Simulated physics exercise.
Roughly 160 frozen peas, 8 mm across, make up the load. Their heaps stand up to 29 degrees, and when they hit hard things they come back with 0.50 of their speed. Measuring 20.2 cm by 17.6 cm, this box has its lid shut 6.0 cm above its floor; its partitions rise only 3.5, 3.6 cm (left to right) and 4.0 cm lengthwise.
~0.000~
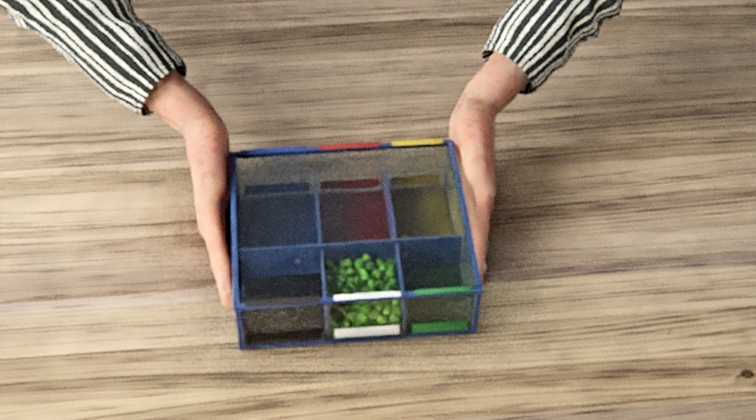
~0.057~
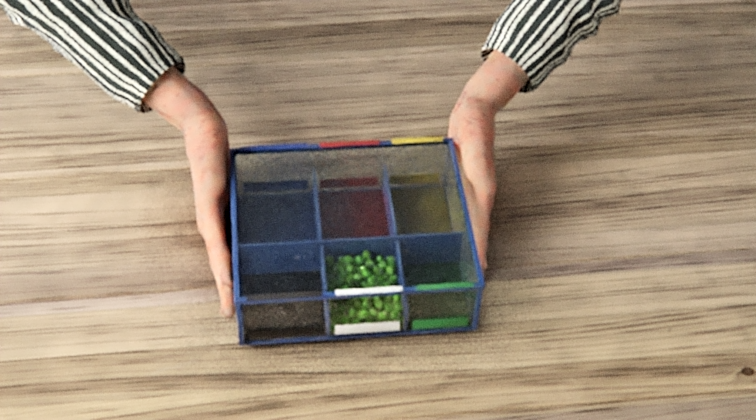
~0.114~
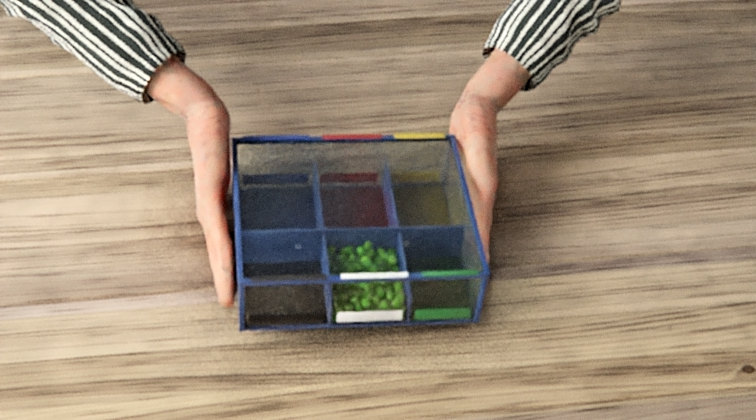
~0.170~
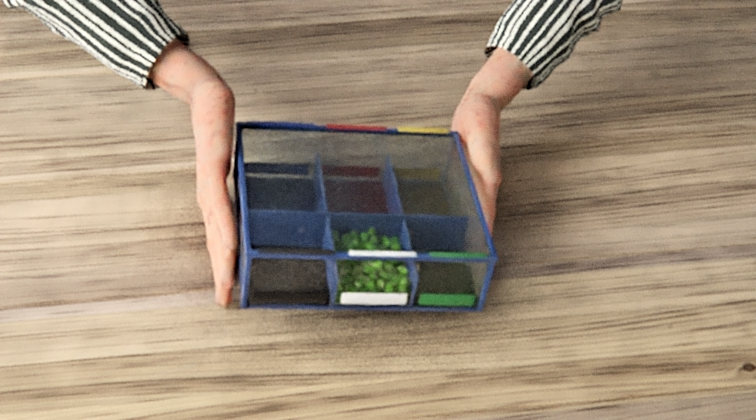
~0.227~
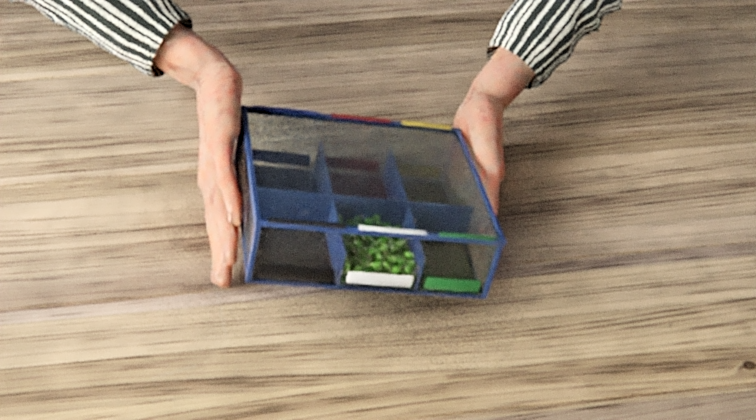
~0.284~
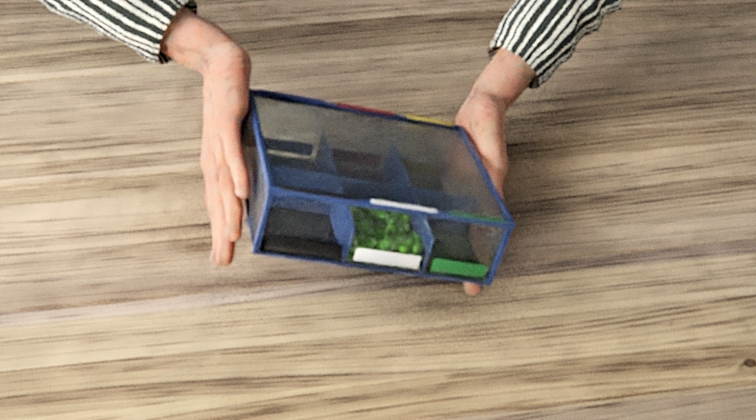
Two hands in black-and-white striped sleeves hold a clear, blue-edged box above a wood-grain surface, seen from above by a still camera. The box has six compartments, with small green peas in the front middle one behind a white strip, a green strip to its right, and blue, red and yellow strips along the back. The hands raise the front edge, gently at first and then more steeply, turning the box slightly so its front slants down to the right.
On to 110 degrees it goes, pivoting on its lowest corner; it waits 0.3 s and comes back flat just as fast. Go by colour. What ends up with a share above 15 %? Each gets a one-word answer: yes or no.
My answers are red no, blue no, green no, yellow yes, white no, black no.
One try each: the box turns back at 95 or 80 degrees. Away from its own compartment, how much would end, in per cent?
Try one gives around 80 %, try two around 50 %.
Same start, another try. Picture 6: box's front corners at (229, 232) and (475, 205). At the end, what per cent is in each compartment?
So it works out as red at 50 percent, blue at 35 percent, green at 0 percent, yellow at 15 percent, white at 0 percent and black at 0 percent.
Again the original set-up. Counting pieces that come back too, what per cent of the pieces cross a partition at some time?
I'd put it at some 100 percent of the pieces.
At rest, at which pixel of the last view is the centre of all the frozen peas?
Est. centre at rest: (422, 200) px.
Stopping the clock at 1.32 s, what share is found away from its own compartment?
Reading: Close to 80 %.
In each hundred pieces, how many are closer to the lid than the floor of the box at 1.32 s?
I'd put it at some 80 percent.
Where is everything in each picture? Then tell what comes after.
In the first frame, box tilt 0 degrees, front corners at (238, 305) and (478, 289); white 100 %.
In the second frame, box tilt 1 degrees, front corners at (239, 299) and (479, 284).
In the third frame, box tilt 6 degrees, front corners at (243, 280) and (484, 273), lowest corner right back.
In the fourth frame, box tilt 12 degrees, front corners at (250, 252) and (492, 257), lowest corner right back.
In the fifth frame, box tilt 18 degrees, front corners at (260, 221) and (500, 241), lowest corner right back.
In the sixth frame, box tilt 24 degrees, front corners at (273, 188) and (509, 224), lowest corner right back; white 100 %. The box's pace is about 105 degrees a second.
Then, at 1.32 s, tilt 110 degrees; green 5 %, yellow 75 %, white 20 %.
After 2.01 s, tilt 56 degrees; yellow 100 %.
After 2.74 s, tilt 0 degrees; yellow 100 %.
In the end, at 3.3 s, red 0 %, blue 0 %, green 0 %, yellow 100 %, white 0 %, black 0 %.
